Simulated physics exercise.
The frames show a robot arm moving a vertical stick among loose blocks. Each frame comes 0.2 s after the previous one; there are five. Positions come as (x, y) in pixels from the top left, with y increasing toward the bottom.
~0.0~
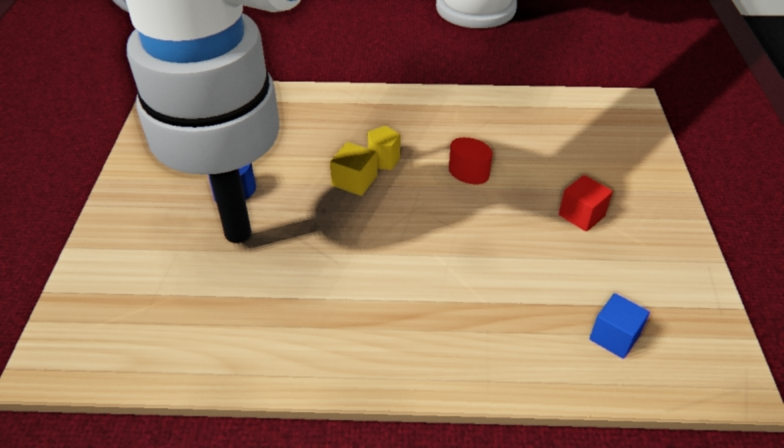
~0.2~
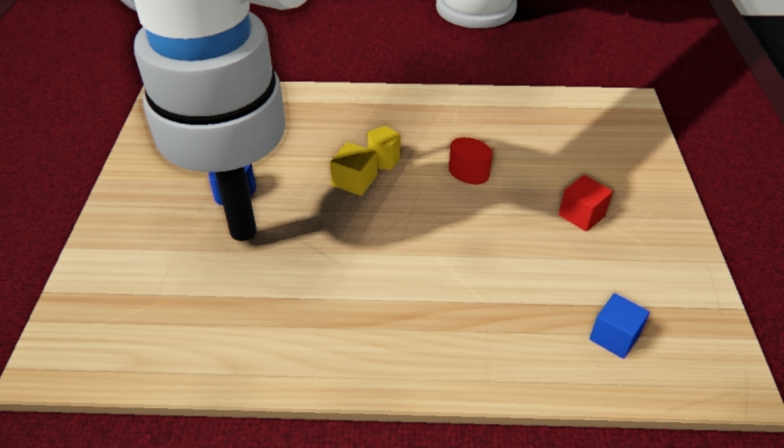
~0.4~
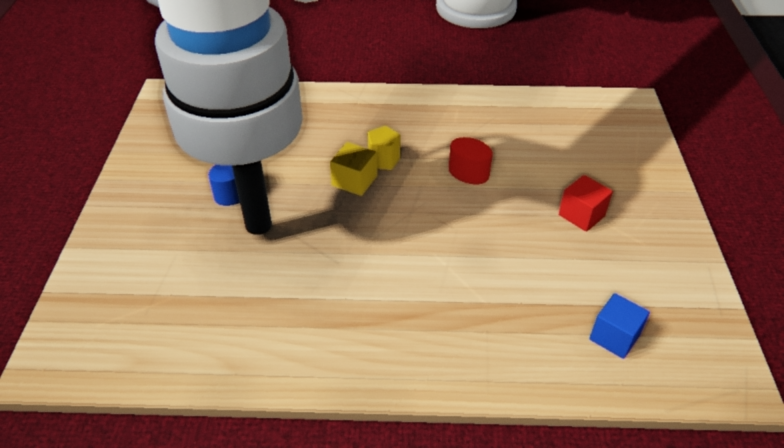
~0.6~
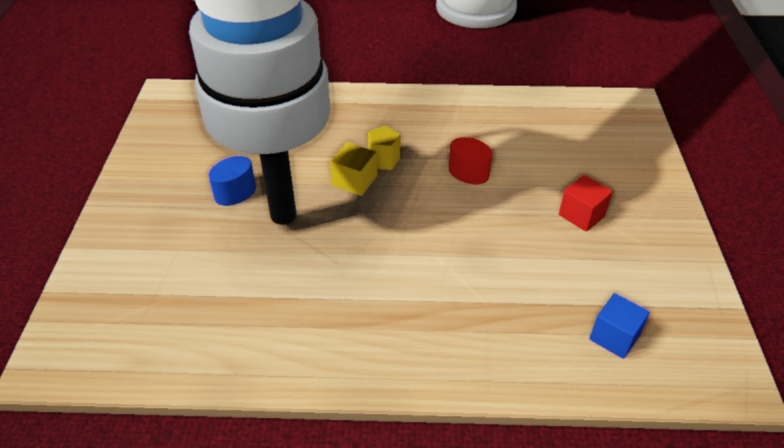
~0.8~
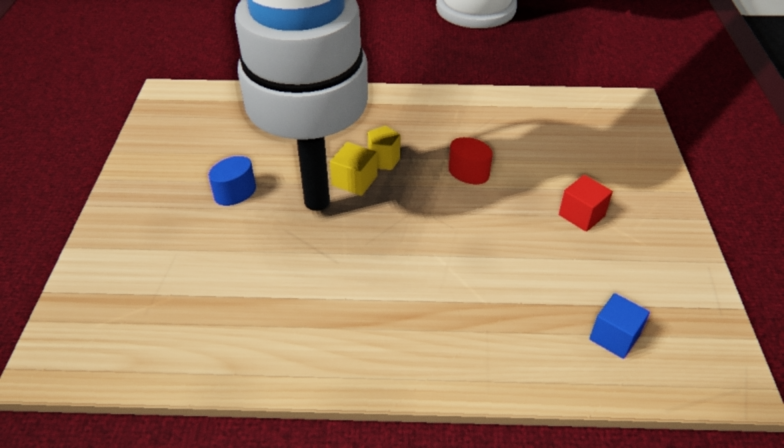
At first, a robot arm holds a black vertical stick at the left of a wooden board, partly hiding a blue block. The arm slides right and slightly away, uncovering the blue block, and comes beside the yellow blocks, while the yellow, red and blue blocks all stay still.
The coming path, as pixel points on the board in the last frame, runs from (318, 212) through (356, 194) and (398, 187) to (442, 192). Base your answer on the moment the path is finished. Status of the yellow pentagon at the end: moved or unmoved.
It is no longer where it was.
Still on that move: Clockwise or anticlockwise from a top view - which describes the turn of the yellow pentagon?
The block turns clockwise.
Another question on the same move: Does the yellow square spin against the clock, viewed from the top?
It seems so.
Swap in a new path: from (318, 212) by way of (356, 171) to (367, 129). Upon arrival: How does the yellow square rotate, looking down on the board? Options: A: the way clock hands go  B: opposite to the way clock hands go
I choose A.
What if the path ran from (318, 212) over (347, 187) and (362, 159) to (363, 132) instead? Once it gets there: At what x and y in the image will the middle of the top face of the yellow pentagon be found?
It will end up at (422, 117).
On the path given first. One third of the way, stick at (357, 184); yellow square at (361, 150), turned 20° anticlockwise; yellow pentagon at (386, 132).
Two thirds of the way, stick at (399, 178); yellow square at (365, 146), turned 40° anticlockwise; yellow pentagon at (388, 127), turned 25° clockwise.
At the end, stick at (442, 182); yellow square at (365, 146), turned 40° anticlockwise; yellow pentagon at (388, 127), turned 25° clockwise; red oval block not moved.
